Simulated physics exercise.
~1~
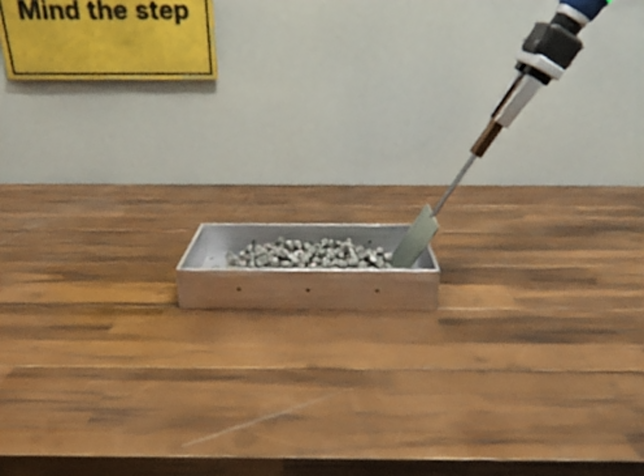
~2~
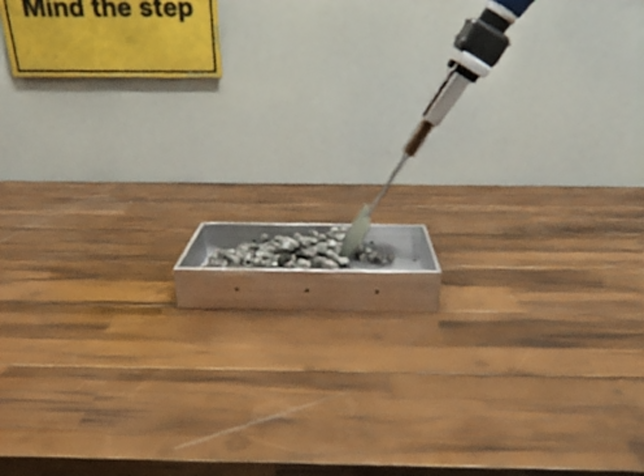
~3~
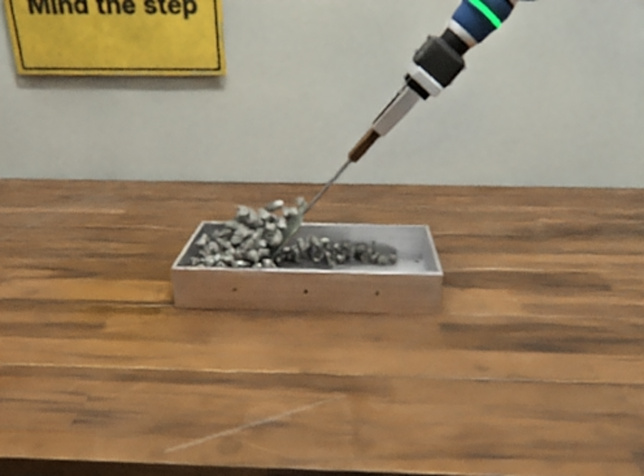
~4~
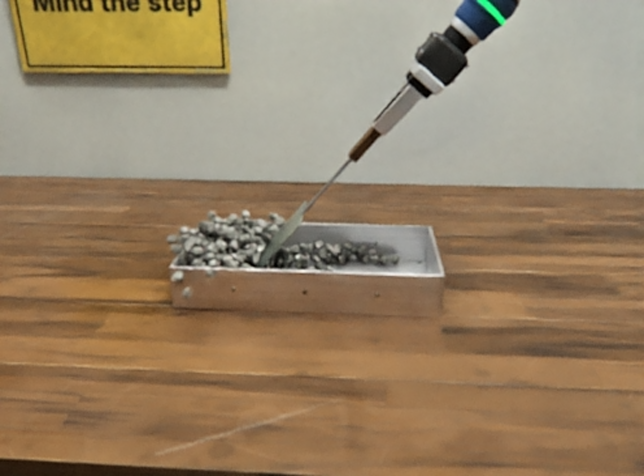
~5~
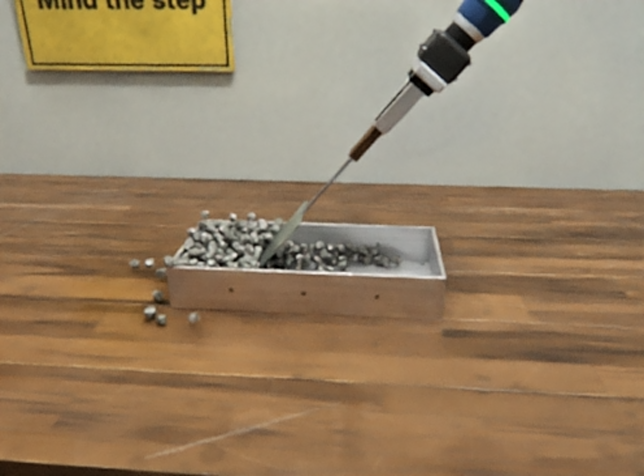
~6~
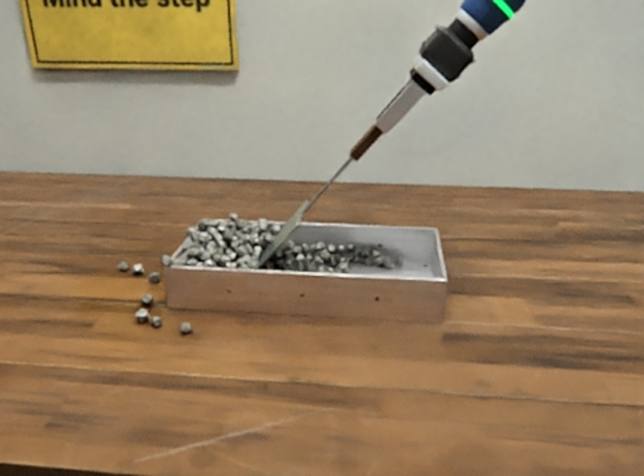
On a brown wooden tabletop against a pale wall, seen from the front and slightly above, a shallow silvery tin holds a layer of small grey pebbles. A yellow sign reading "Mind the step" hangs at the upper left, and a robotic arm holds a turner at the tin's right end. The arm sweeps the blade left through the pebbles, piling them up toward the left end. It stops abruptly past the middle, and the heap surges onward, spilling a few pebbles over the left end and front. They settle on the table while most remain heaped inside beside the still blade.
